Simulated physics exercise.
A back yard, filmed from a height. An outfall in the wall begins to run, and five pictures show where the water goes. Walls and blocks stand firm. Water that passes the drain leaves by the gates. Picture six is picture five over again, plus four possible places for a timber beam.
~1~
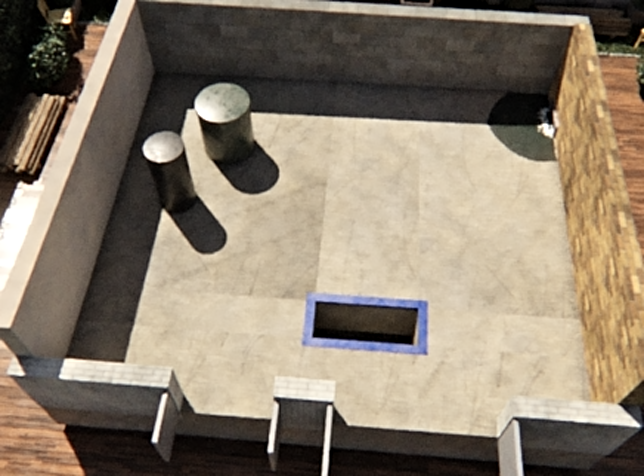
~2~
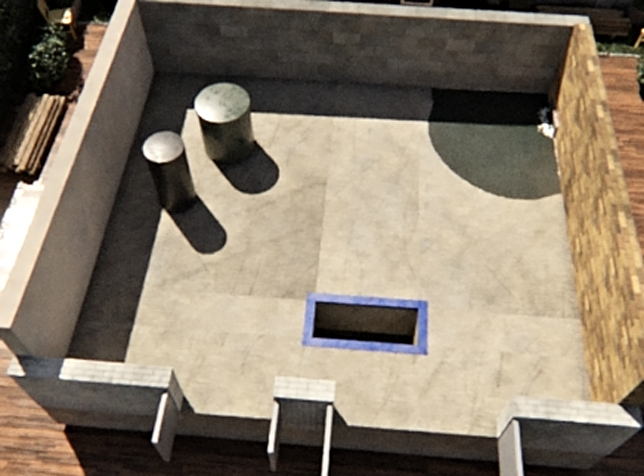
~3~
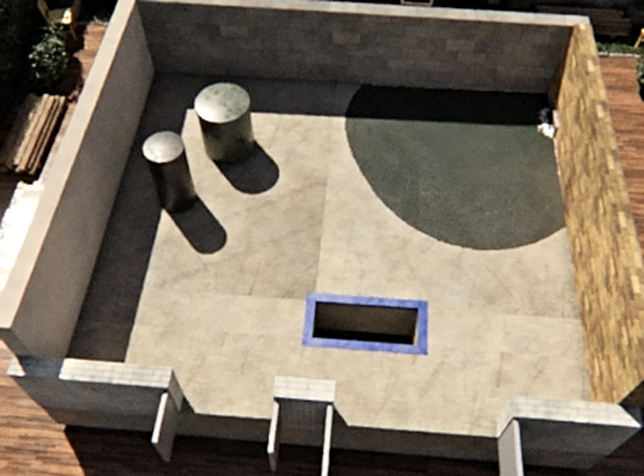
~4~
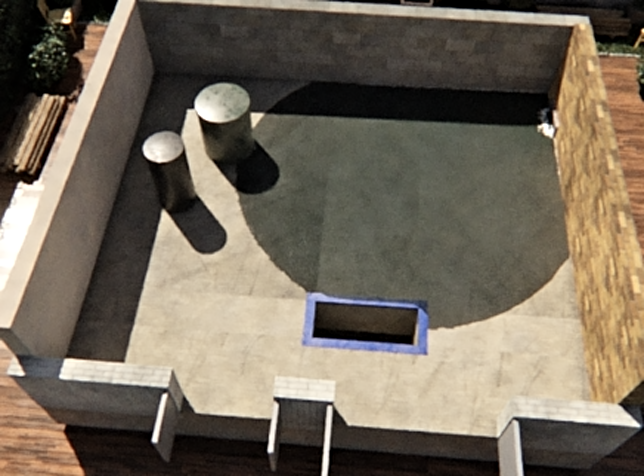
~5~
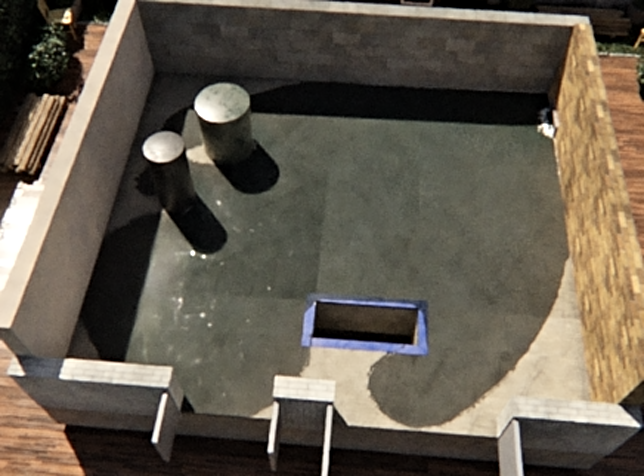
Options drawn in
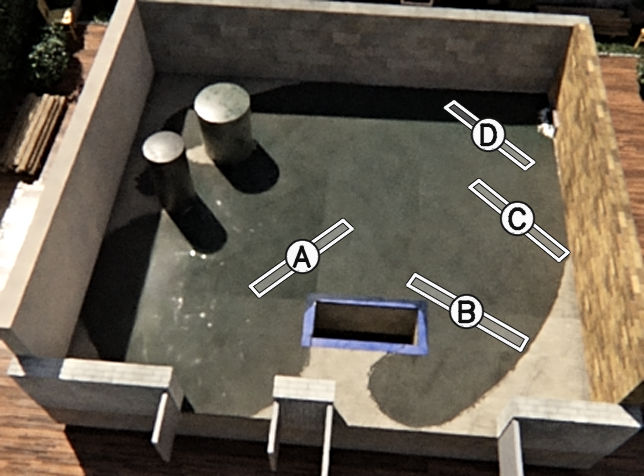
At first, a walled back yard seen from above is mostly dry, with a small dark wet patch by the right wall near the far corner. The patch spreads left and toward the near side, reaching the blue-rimmed gully, then surrounds two cylinders and curls around the gully as water enters it.
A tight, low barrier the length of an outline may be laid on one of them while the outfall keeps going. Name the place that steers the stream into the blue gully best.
Take A.
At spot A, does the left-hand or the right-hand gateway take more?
The left gate.
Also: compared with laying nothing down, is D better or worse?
Worse.
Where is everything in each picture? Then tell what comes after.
In the first picture, outfall at (554, 119); blue gully at (366, 323); open gate at (231, 397); open gate at (415, 412); front seen at (501, 103), 3 % of the ground wet; blue gully still dry.
In the second picture, front seen at (448, 161), 10 % of the ground wet; blue gully still dry.
In the third picture, front seen at (353, 138), 24 % of the ground wet; blue gully still dry.
In the fourth picture, front seen at (258, 233), 48 % of the ground wet; blue gully still dry.
In the fifth picture, front seen at (90, 295), 75 % of the ground wet; blue gully taking water.
On the marked copy, A from (254, 291) to (347, 224); B from (411, 279) to (523, 344); C from (474, 183) to (563, 256); D from (449, 104) to (529, 165).
With A, about 31 % of the stream goes into the blue gully, about 67 % out by the gates.
With B, about 19 % of the stream goes into the blue gully, about 79 % out by the gates.
With C, about 17 % of the stream goes into the blue gully, about 82 % out by the gates.
With D, about 21 % of the stream goes into the blue gully, about 76 % out by the gates.
